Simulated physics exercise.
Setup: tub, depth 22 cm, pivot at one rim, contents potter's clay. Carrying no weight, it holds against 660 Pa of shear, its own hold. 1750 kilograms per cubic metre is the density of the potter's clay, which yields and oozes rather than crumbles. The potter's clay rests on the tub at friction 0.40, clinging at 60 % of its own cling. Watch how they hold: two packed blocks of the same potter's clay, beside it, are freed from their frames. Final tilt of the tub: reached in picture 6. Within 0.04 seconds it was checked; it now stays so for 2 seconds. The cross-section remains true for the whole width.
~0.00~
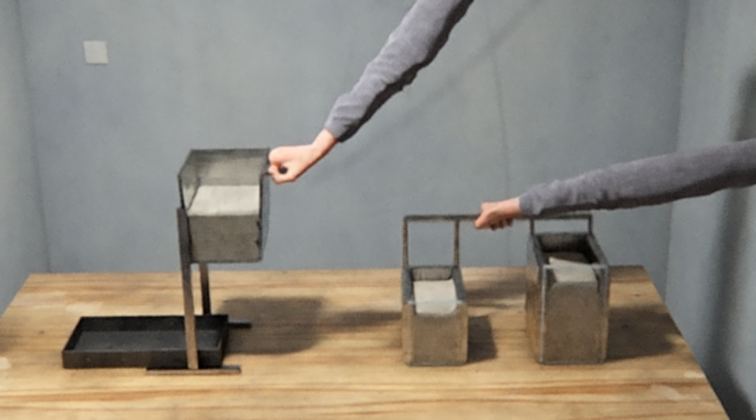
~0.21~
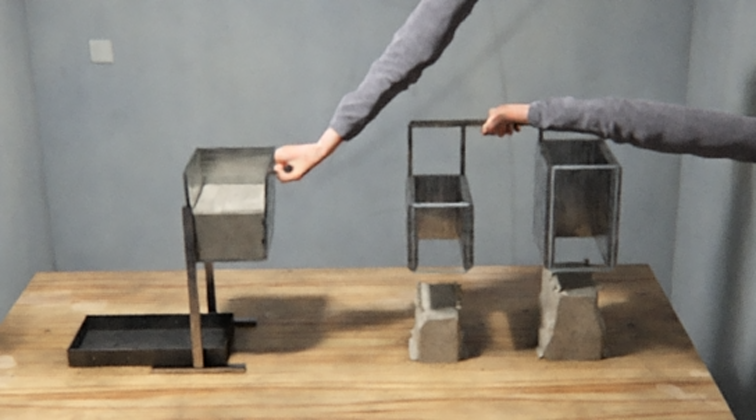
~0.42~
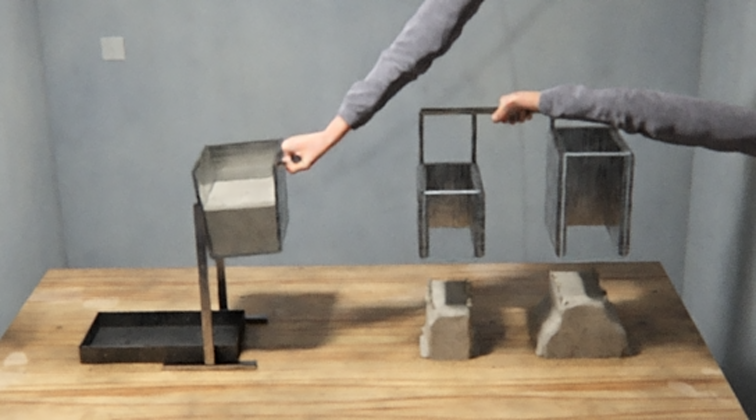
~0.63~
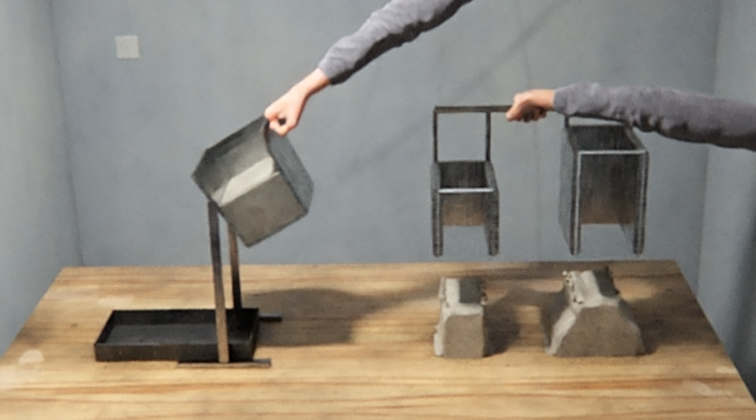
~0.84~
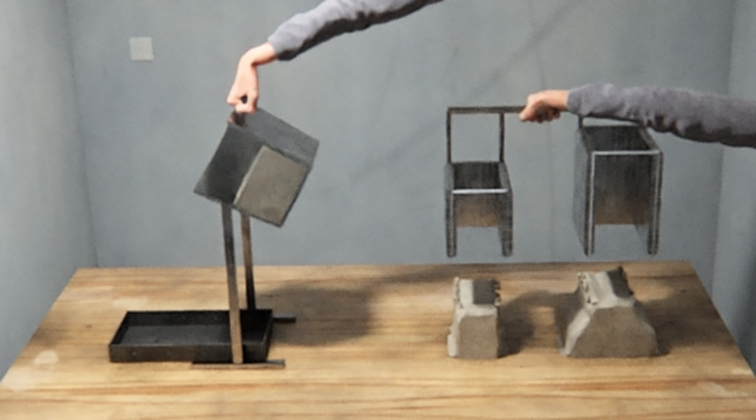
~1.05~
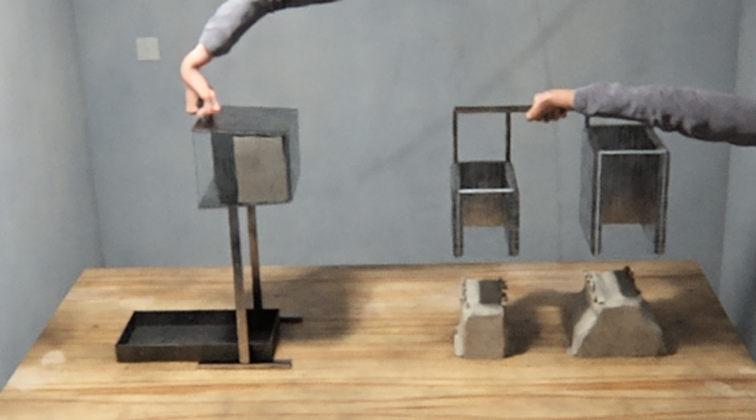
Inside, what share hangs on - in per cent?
I would say around 100 per cent.
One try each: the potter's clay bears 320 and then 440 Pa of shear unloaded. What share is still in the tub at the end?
Respectively, close to 80 % and close to 100 %.
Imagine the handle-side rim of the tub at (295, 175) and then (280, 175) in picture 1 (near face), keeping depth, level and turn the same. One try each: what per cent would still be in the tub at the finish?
First try about 60 per cent, second around 60 per cent.
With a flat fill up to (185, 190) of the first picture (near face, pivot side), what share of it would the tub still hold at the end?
That gives some 100 %.
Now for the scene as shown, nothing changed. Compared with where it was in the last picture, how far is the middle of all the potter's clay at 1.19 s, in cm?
It has moved close to 2 cm.
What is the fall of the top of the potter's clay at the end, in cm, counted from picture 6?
About 4 cm.
By 1.19 s, the tub is at 90 degrees and holds 100 %.
By 1.36 s, the tub is at 90 degrees and holds 100 %.
By 1.53 s, the tub is at 90 degrees and holds 100 %.
By 1.70 s, the tub is at 90 degrees and holds 100 %.
By 3.05 s, at the end, the tub is at 90 degrees and holds 100 %.
